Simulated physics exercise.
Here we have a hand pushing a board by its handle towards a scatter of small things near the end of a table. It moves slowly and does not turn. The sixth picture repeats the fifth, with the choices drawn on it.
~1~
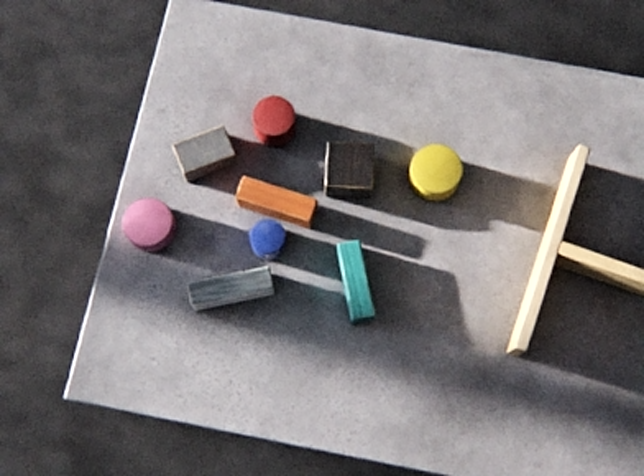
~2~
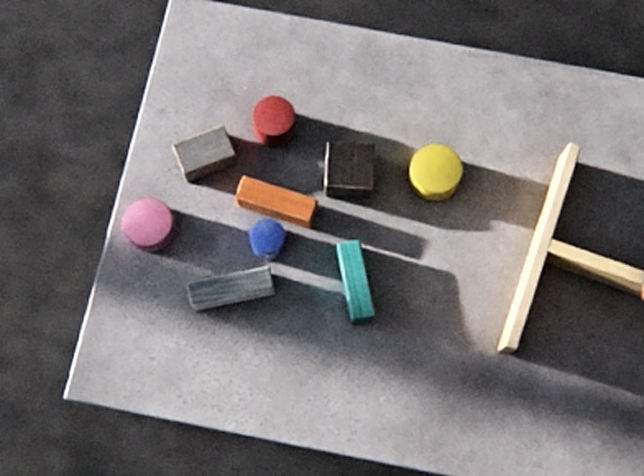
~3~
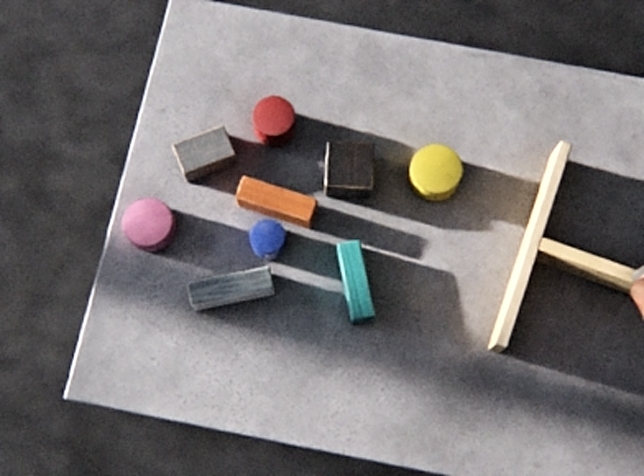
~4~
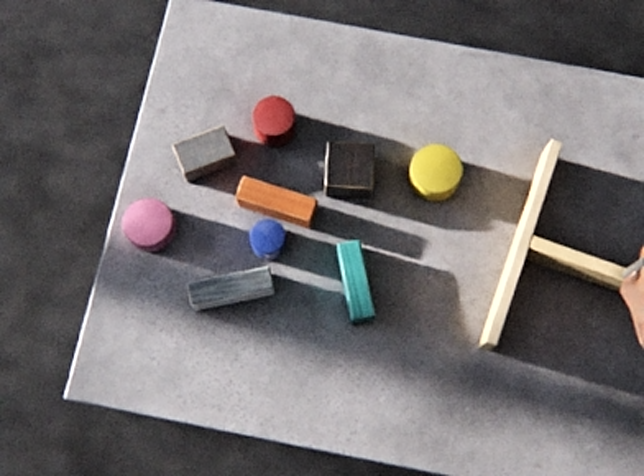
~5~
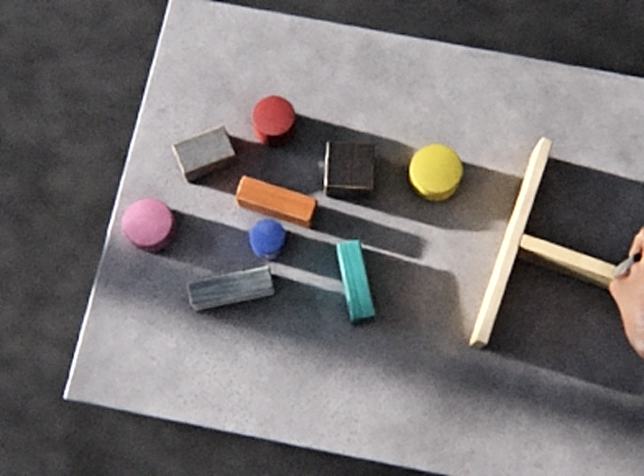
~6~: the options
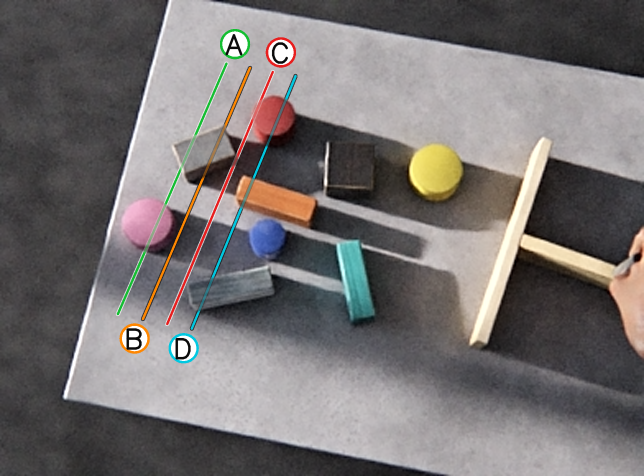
A wooden board with a handle slid slowly left across a grey table, a hand coming into view behind it, while the scattered coloured blocks and round pieces stayed still, untouched.
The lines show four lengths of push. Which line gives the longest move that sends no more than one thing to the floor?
B.
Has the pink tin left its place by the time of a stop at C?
By then, yes.
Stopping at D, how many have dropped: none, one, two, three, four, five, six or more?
In all, none.
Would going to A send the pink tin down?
Yes.
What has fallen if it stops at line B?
The pink tin.
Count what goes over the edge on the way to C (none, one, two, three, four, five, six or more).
In all, none.
On the marked copy, A at (174, 184); B at (198, 189); C at (222, 193); D at (245, 198).
Taking B. A third of the way, board (400, 216); yellow tin (388, 158); turquoise stick (348, 277).
Two thirds of the way, board (286, 194); white stick (181, 285); red tin (242, 114).
When it is over, board (198, 178); pink tin over the edge; grey block (142, 128); one fallen.
As for the rest, A drops two; C is within the limit but short; D is within the limit but short.
